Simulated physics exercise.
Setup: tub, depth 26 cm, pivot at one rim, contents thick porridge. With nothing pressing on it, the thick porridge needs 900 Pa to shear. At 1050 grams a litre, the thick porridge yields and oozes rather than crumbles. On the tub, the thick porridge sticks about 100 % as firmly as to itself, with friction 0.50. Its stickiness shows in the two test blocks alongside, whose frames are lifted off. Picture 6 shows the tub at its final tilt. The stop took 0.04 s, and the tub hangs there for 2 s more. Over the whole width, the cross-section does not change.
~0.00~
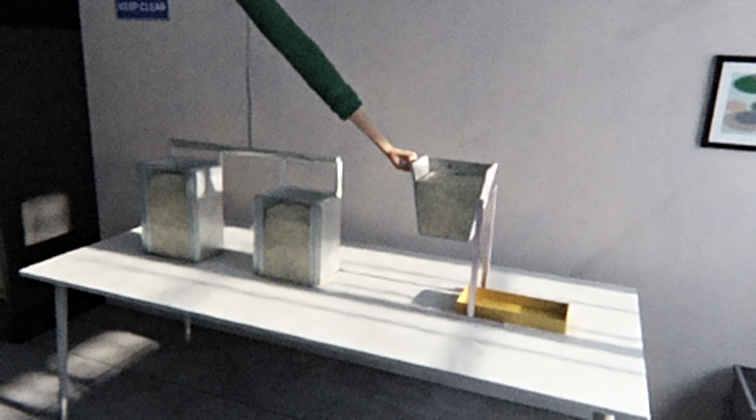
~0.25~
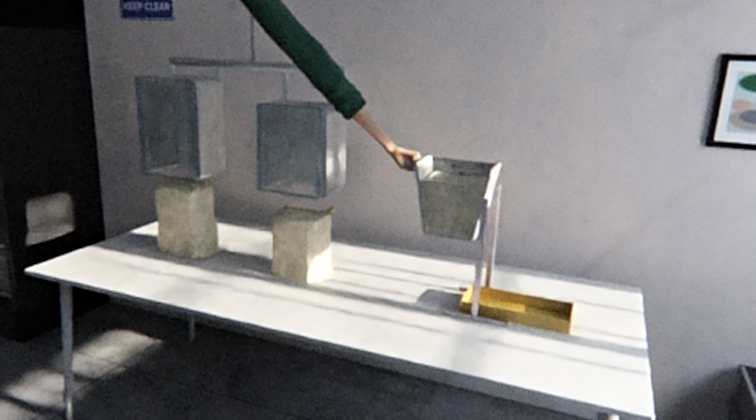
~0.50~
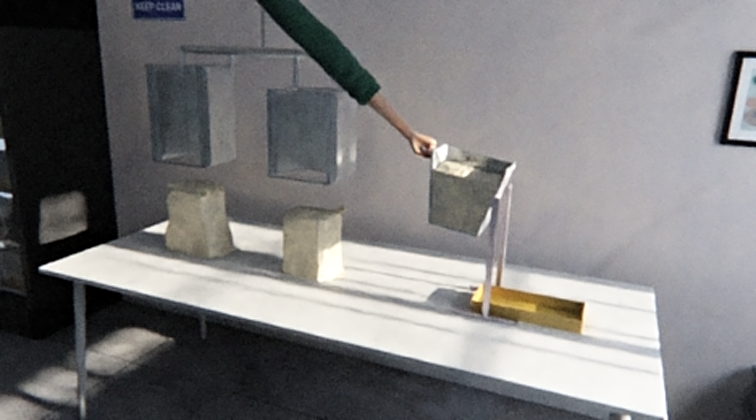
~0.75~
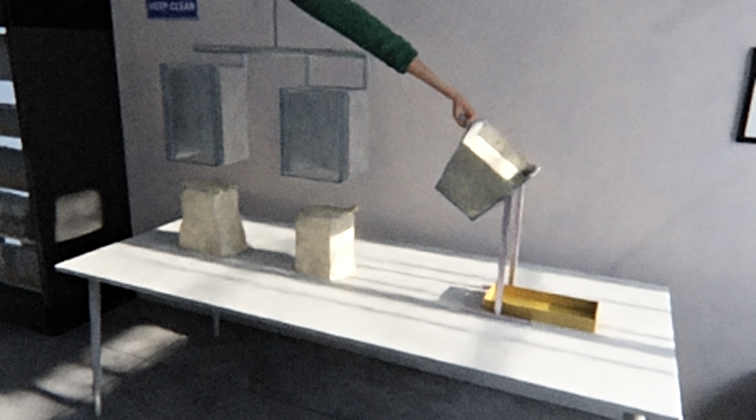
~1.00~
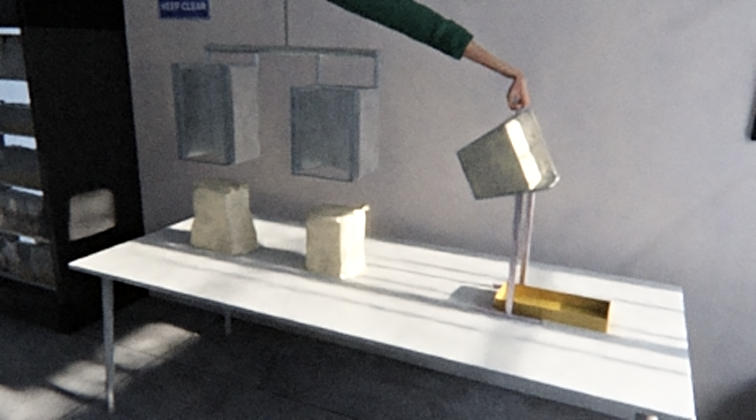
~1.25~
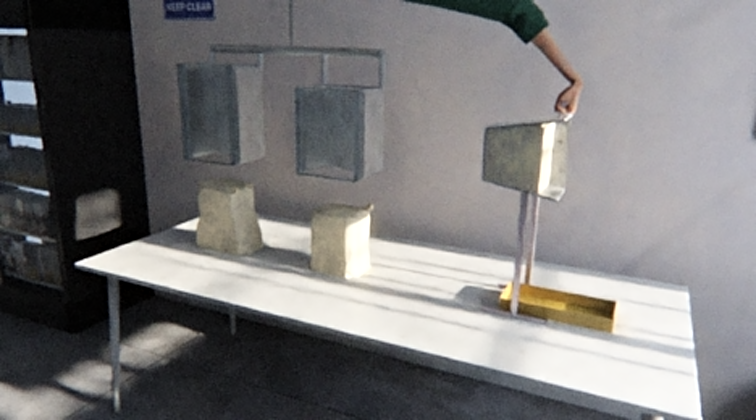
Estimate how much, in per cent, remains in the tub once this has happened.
I would say about 100 per cent remains in the tub.
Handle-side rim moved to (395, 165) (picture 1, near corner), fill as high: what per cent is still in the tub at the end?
Roughly 100 %.
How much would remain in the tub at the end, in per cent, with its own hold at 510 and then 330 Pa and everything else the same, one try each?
You'd see 65 percent the first time and 45 percent the second.
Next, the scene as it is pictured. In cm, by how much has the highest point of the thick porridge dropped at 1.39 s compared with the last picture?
I reckon it's close to 0 cm.
By 1.39 s, the tub is at 89 degrees and holds 100 %.
By 1.56 s, the tub is at 89 degrees and holds 100 %.
By 1.73 s, the tub is at 89 degrees and holds 100 %.
By 1.90 s, the tub is at 89 degrees and holds 100 %.
By 3.25 s, at the end, the tub is at 89 degrees and holds 100 %.
